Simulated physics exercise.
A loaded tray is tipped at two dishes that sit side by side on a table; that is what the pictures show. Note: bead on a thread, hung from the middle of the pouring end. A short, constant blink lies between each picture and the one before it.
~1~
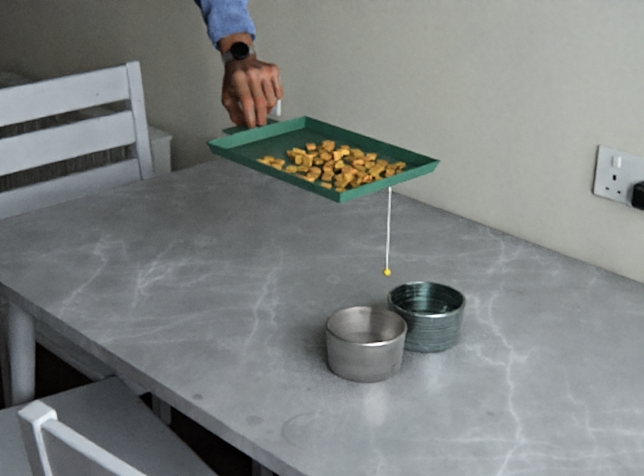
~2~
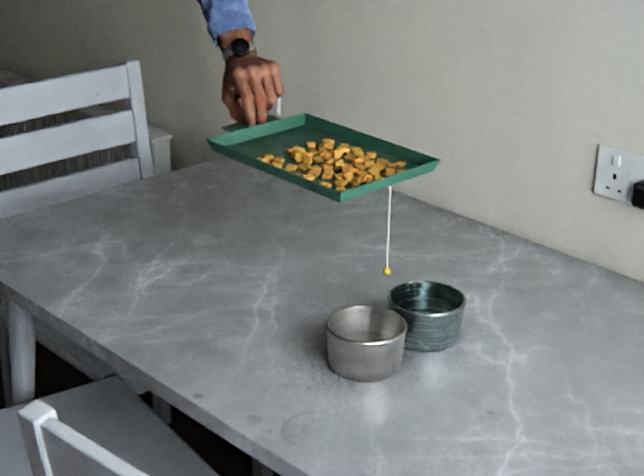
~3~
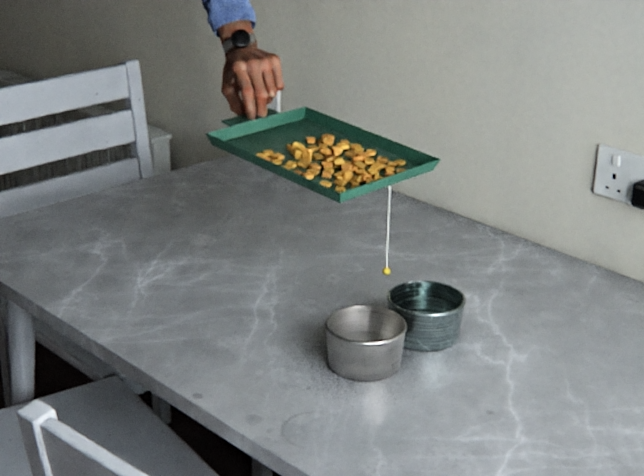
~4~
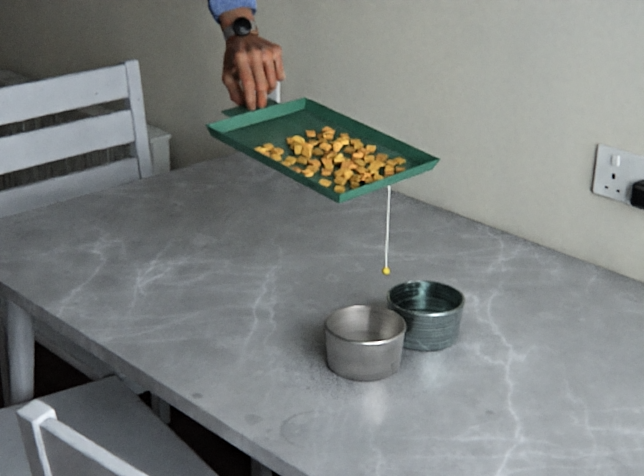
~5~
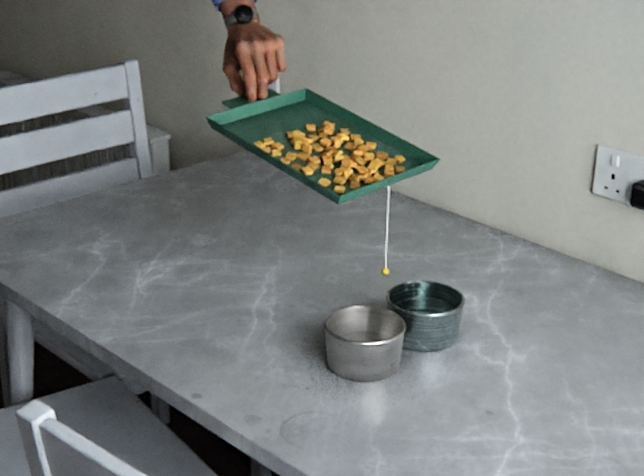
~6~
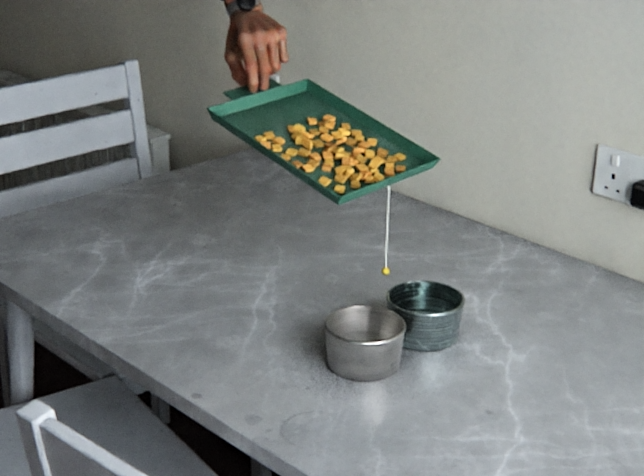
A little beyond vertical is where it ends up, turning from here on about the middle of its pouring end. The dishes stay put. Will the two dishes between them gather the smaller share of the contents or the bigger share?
Between them the dishes gather the bigger share.
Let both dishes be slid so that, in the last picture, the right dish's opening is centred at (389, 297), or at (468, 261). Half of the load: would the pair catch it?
The first time it's higher than half, the second time lower than half.
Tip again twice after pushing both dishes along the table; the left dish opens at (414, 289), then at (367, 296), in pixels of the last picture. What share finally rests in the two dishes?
30 and 60 %.
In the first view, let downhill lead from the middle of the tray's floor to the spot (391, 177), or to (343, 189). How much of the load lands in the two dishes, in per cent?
In order: About 40, then 10 percent.
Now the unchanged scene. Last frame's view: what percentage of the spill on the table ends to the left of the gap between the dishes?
Close to 90 in a hundred.
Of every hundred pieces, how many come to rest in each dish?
Left dish: Roughly 40 per cent; right dish: Roughly 30 per cent.
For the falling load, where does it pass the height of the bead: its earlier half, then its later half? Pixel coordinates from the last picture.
(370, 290) for the early half, (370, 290) for the late half.
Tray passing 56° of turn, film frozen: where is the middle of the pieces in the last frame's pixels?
The load is centred near (365, 167).
Soon after the last picture, tray tipped steeply; all on the tray.
A little later, tray tipped right over; about a third on the tray; a small part in the left dish; a small part in the right dish; a small part outside both; about a third in the air.
Later still, tray tipped past a quarter turn; about a third in the left dish; about a third in the right dish; about a third outside both.
At rest, tray tipped past a quarter turn; about a third in the left dish; about a third in the right dish; about a third outside both.
